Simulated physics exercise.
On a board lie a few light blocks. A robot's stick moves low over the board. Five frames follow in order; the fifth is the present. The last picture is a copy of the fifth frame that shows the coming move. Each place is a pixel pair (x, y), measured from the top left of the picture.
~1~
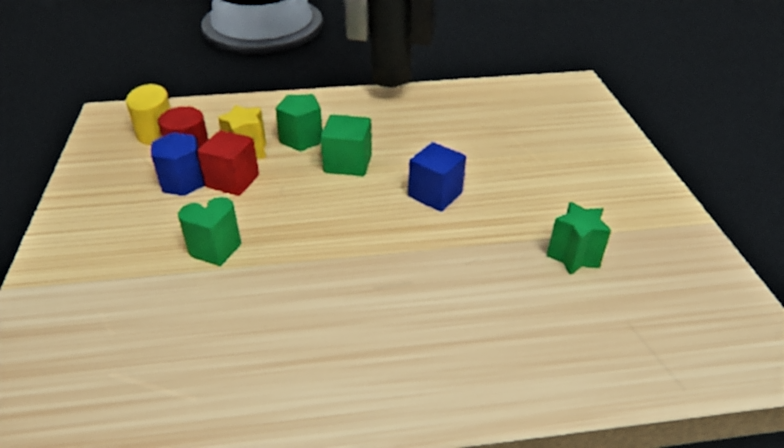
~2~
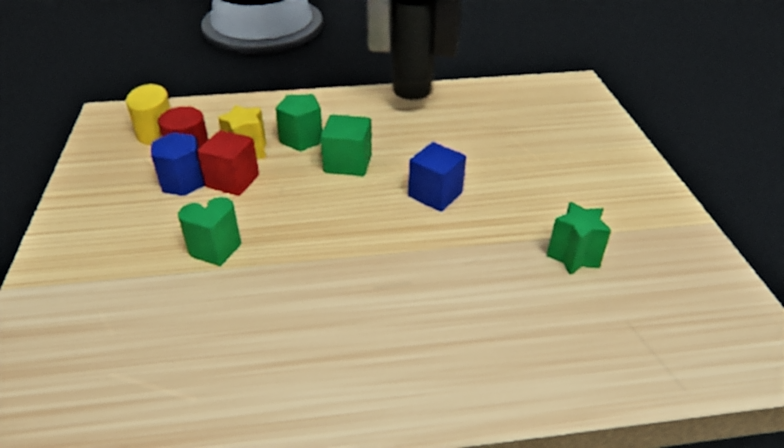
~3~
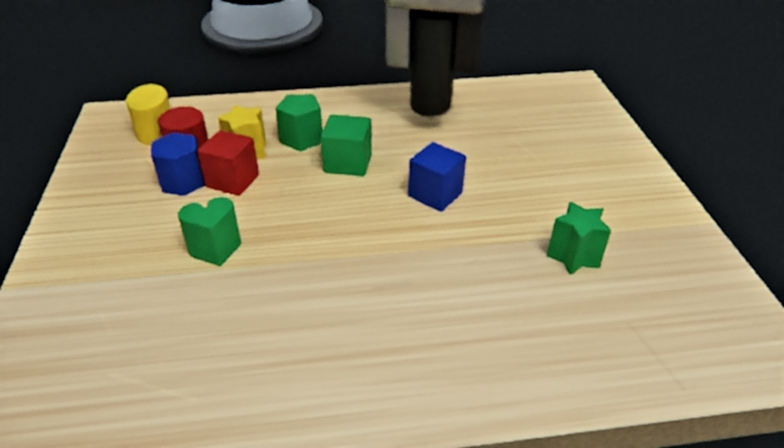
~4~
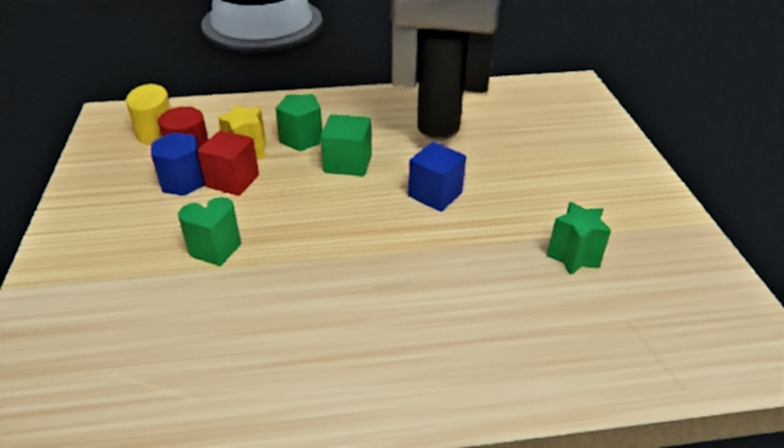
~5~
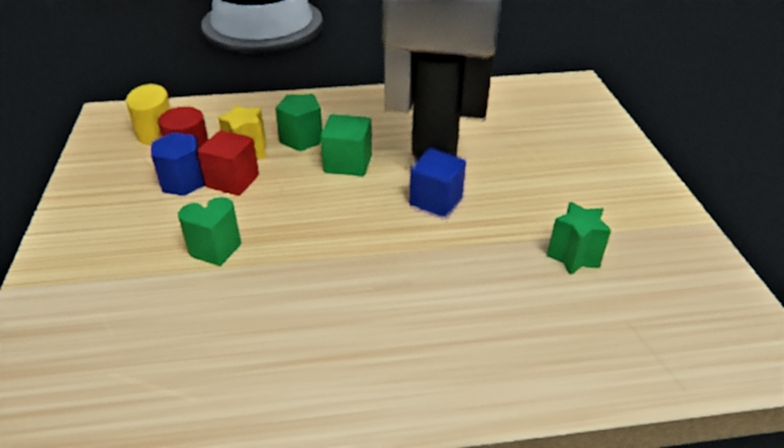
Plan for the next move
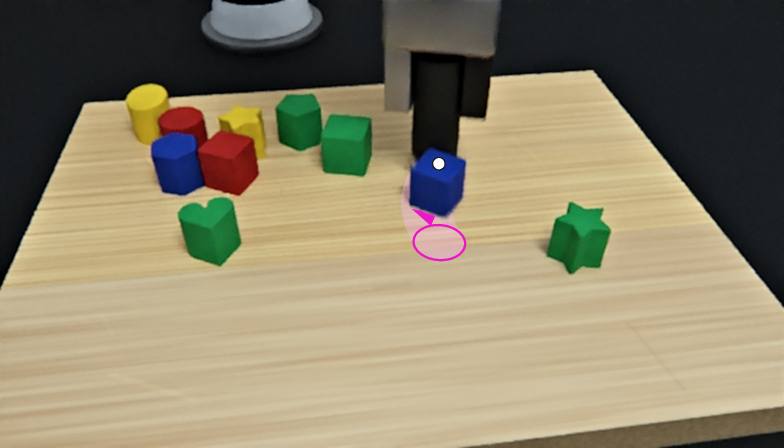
At the start, red, yellow, green and blue blocks sit on a wooden board, with a robot's dark stick at the far edge. The stick moves slightly right and toward the viewer, closing in behind the blue cube, then nudges it a little nearer while the other blocks stay still.
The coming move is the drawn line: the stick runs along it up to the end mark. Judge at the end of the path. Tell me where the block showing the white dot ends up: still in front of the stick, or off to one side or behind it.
The stick keeps it before itself.
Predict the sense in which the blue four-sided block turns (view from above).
Viewed from above, counterclockwise.
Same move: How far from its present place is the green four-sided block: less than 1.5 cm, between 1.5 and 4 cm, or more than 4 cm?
Band: Under 1.5 cm.
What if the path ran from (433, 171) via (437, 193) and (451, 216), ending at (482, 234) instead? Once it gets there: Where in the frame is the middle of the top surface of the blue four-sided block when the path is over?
In the picture, it is at (458, 221).
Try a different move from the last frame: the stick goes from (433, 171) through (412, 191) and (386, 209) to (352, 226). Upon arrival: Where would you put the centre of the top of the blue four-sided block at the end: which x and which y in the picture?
So, by the moment the path ends, you'll find the top centre of the blue four-sided block at (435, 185).
The drawn path runs from (433, 171) through (426, 193) and (427, 217) to (439, 242); the dot is on the blue four-sided block.
On the path given first. Halfway along, stick (426, 186); blue four-sided block (447, 194), turned 50° anticlockwise.
At the end, stick (441, 224); green four-sided block not moved; blue four-sided block (470, 234), turned 65° anticlockwise.
